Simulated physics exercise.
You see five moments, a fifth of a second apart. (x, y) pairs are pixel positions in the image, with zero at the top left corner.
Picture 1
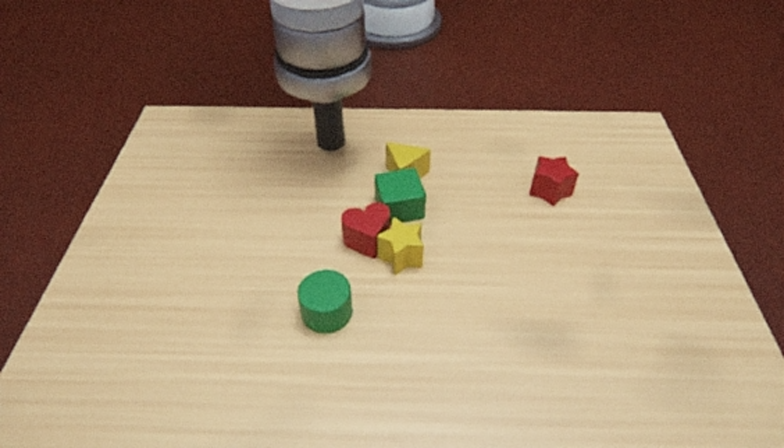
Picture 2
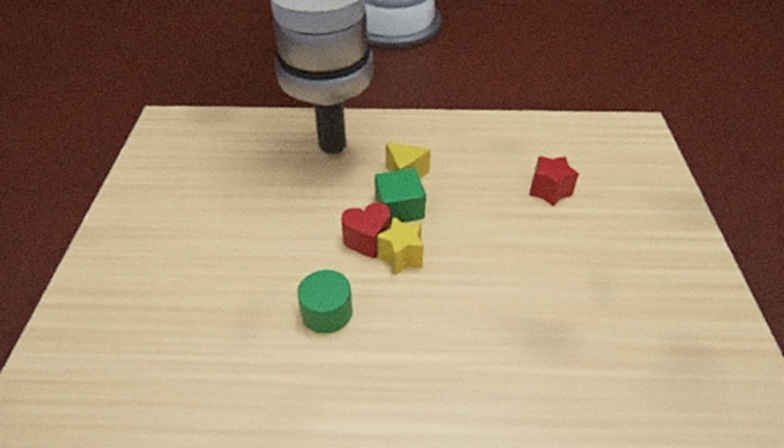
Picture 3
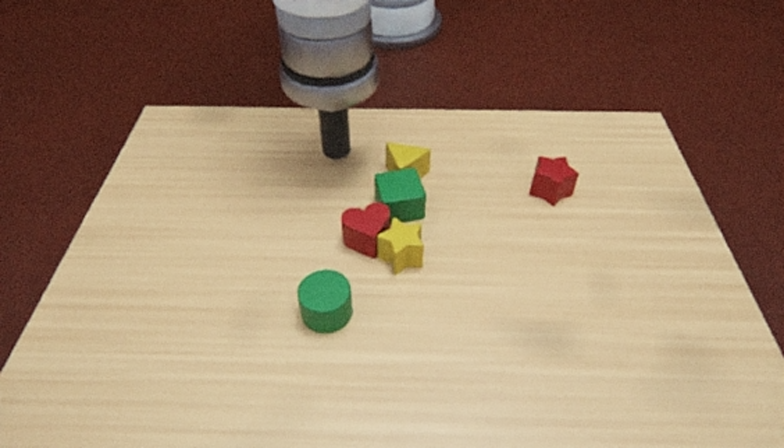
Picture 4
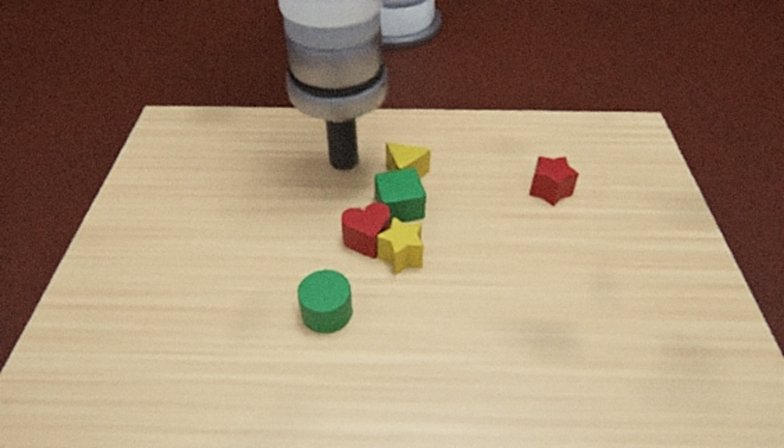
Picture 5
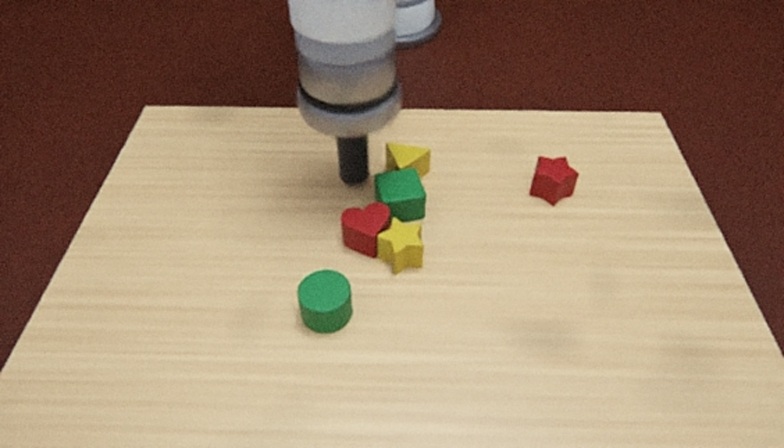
At the start, a robotic arm holds a dark rod above a wooden board, left of a yellow triangle and a green block, with a heart, stars and a green cylinder also in view. The rod then moves slightly right and toward the viewer, nearing the green block, while the blocks stay still.
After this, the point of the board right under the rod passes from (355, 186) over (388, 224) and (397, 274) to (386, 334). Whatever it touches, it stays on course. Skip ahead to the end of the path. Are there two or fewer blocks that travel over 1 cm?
No, I don't think so.
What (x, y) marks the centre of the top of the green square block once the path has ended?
In the picture, it is at (438, 202).
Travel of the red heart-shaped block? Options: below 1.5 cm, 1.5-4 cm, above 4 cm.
Between 1.5 and 4 cm.
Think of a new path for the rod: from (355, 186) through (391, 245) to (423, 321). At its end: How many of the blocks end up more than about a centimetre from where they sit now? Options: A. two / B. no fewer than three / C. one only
I choose B.
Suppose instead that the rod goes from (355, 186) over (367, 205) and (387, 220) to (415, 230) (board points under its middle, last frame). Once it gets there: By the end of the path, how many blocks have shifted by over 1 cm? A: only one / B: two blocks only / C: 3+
My pick is A.
The first path, step by step. One third of the way, rod (388, 214); red heart-shaped block (366, 224), turned 25° clockwise; green square block (434, 199), turned 45° anticlockwise.
Two thirds of the way, rod (397, 265); red heart-shaped block (361, 242), turned 115° clockwise; green square block (438, 202), turned 65° anticlockwise; yellow star (419, 274), turned 55° anticlockwise.
At the end, rod (386, 324); green circle not moved; red heart-shaped block (361, 242), turned 115° clockwise; green square block (438, 202), turned 65° anticlockwise; yellow star (427, 294), turned 110° anticlockwise.
